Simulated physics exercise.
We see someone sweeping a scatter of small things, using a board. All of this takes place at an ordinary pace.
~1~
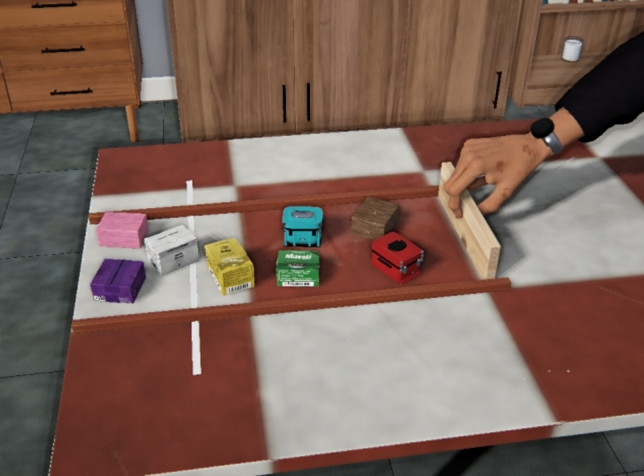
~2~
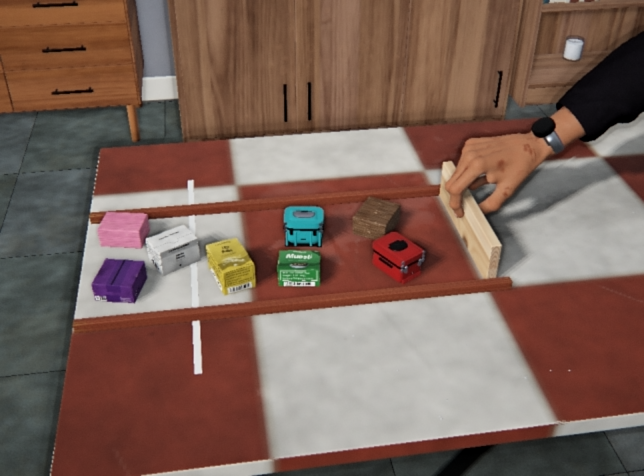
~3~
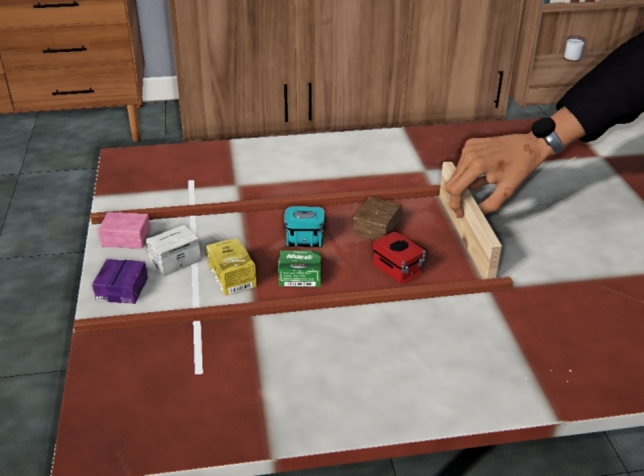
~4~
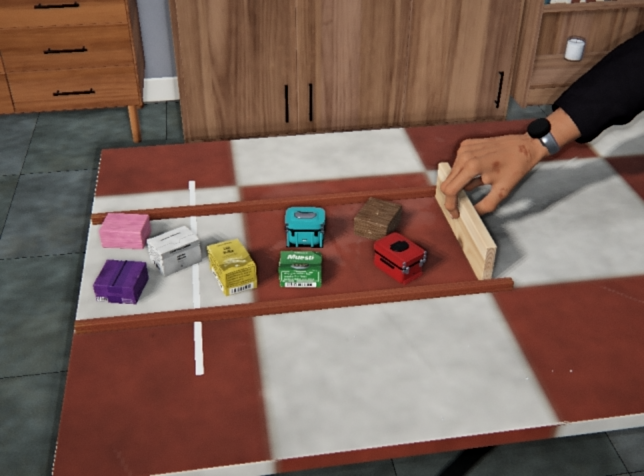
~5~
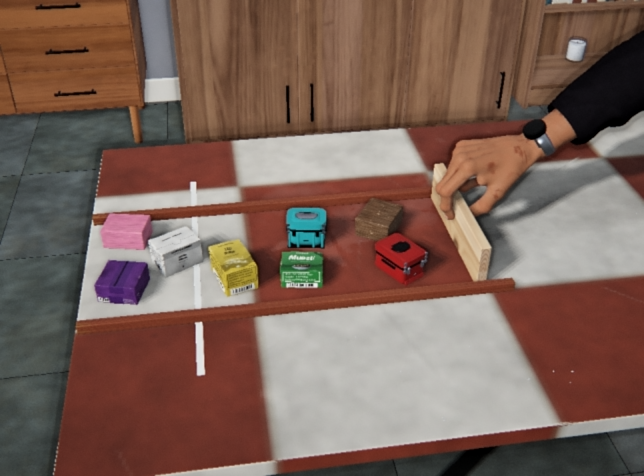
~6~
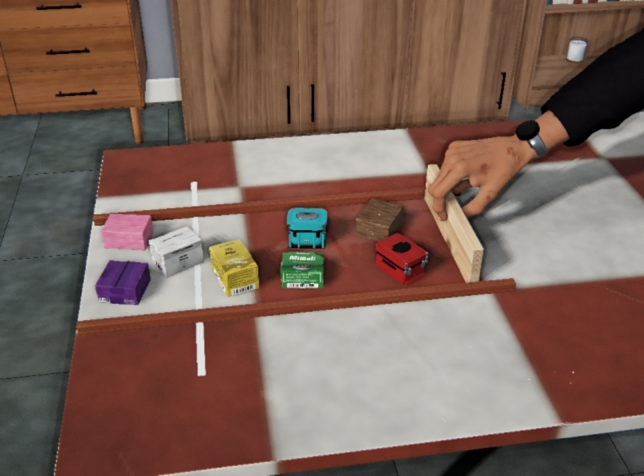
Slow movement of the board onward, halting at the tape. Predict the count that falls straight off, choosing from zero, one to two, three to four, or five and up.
Predicted count: One to two.
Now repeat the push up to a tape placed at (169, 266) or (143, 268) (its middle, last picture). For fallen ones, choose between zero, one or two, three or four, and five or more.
One after another: Three or four; either three or four.
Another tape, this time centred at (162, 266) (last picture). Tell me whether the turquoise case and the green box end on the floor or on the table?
Result: Turquoise case stays, green box stays.
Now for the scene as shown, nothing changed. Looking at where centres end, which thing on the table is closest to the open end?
The foremost one is the white box.
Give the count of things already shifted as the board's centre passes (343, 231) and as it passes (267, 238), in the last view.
I make it 4 at the first spot and 6 at the other.
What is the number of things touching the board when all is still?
The number is 2.
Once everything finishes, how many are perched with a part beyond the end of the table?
My count gives 2.
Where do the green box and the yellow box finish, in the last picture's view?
(144, 288), and the other (103, 289).
A little later, none off yet; pink block at rest near (128, 232); purple box at rest near (123, 282); white box at rest near (177, 251).
Next, none off yet; pink block at rest near (128, 232); purple box shifted a little near (99, 291); white box shifted about its own width near (135, 257).
When it is over, the number that fall off is one or two; down, purple box.
